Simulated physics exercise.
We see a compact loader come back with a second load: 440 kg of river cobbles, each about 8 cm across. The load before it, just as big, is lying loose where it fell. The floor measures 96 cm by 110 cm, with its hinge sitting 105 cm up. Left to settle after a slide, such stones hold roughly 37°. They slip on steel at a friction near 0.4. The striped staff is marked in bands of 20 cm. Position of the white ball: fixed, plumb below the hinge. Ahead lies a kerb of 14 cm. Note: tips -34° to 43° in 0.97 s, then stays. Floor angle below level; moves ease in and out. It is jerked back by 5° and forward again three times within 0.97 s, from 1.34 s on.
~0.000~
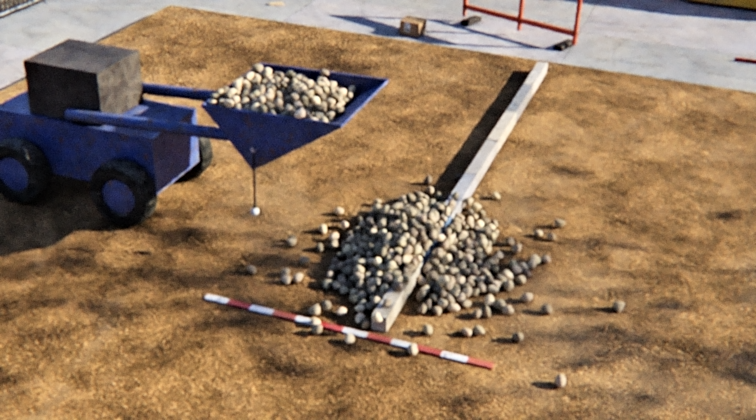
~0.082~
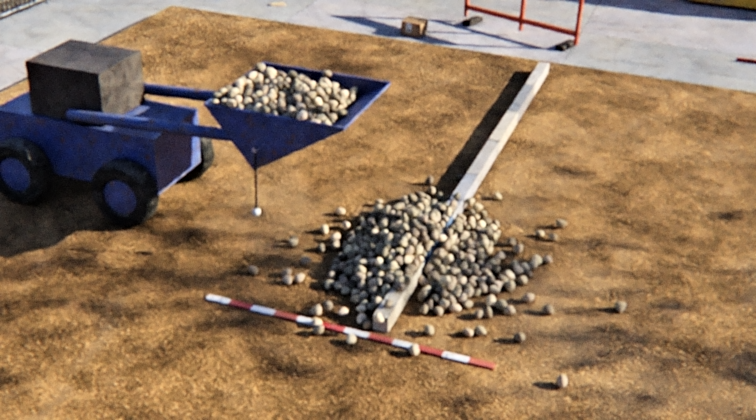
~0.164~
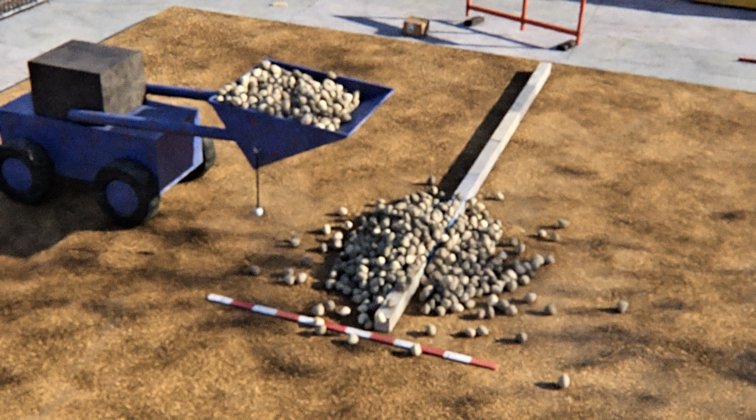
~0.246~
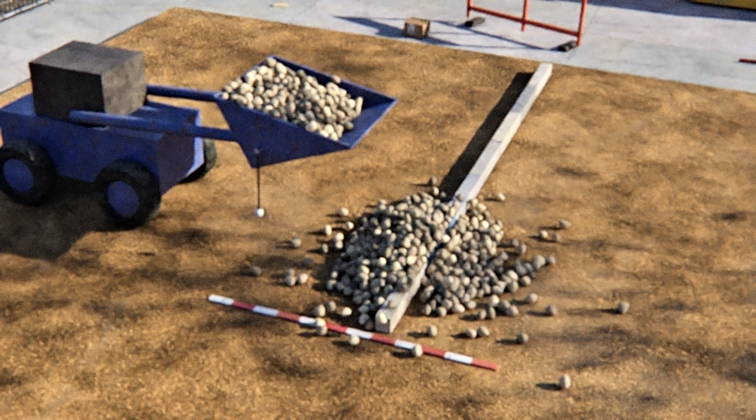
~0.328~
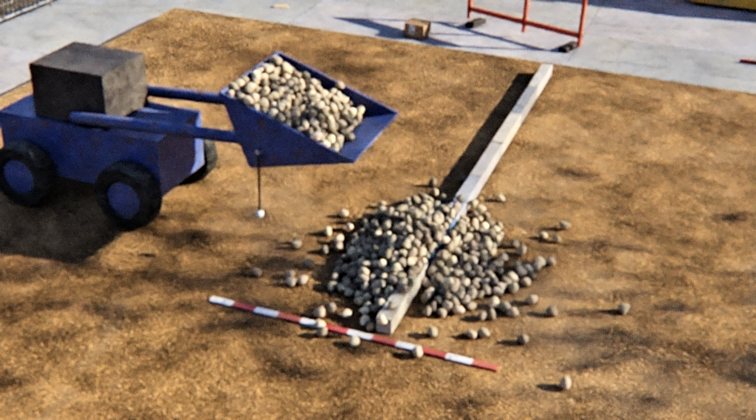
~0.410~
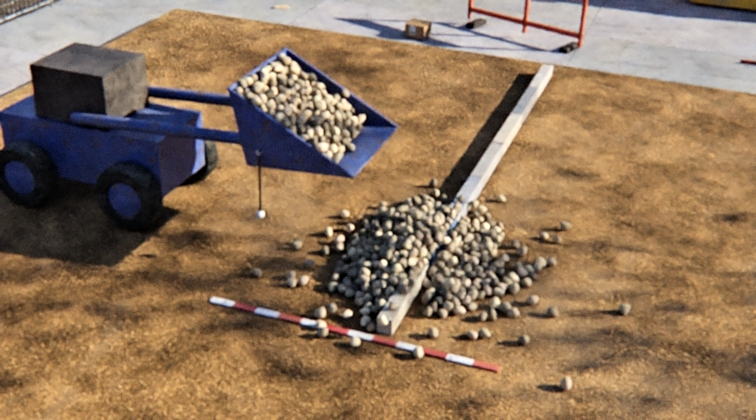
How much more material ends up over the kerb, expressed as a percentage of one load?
About 3 per cent of a load more.
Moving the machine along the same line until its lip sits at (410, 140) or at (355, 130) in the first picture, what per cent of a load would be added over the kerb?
The first position would add some 70 per cent, the second some 5.
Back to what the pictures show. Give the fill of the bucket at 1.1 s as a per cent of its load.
Close to 55 per cent of the load.
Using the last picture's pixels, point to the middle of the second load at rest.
Around (363, 235).
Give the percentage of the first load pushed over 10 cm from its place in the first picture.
Close to 5 in a hundred of them.
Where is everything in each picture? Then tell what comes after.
The first picture shows lip at (342, 126), floor tilted -34°, highest stones at (287, 80). The earlier load is highest near (410, 236), 29 cm above ground level, 70 % on this side of the kerb, 30 % over the kerb.
In the second picture, the bucket is at -32°, its lip at (344, 129); the top of the load is at (281, 81); the stones move at 0.2 m/s on average.
In the third picture, the bucket is at -28°, its lip at (348, 136); the top of the load is at (264, 74); the stones move at 0.3 m/s on average.
In the fourth picture, the bucket is at -22°, its lip at (352, 148); the top of the load is at (266, 71); the stones move at 0.4 m/s on average.
In the fifth picture, the bucket is at -13°, its lip at (353, 162); the top of the load is at (271, 67); the stones move at 0.5 m/s on average.
In the sixth picture, the bucket is at -4°, its lip at (353, 177); the top of the load is at (279, 66); the stones move at 0.6 m/s on average.
After 0.7 s the floor is at 31°; in per cent of one load, 99 in the bucket, 71 on this side of the kerb, 30 over the kerb; the foremost stones are at (559, 293).
After 1.1 s the floor is at 43°; in per cent of one load, 57 in the bucket, 113 on this side of the kerb, 30 over the kerb; the foremost stones are at (559, 293).
After 2.8 s the floor is at 43°; in per cent of one load, 0 in the bucket, 167 on this side of the kerb, 33 over the kerb; the foremost stones are at (559, 293).
After 5.3 s the floor is at 43°; in per cent of one load, 0 in the bucket, 167 on this side of the kerb, 33 over the kerb; the foremost stones are at (559, 293). Net gain over the kerb, 3.
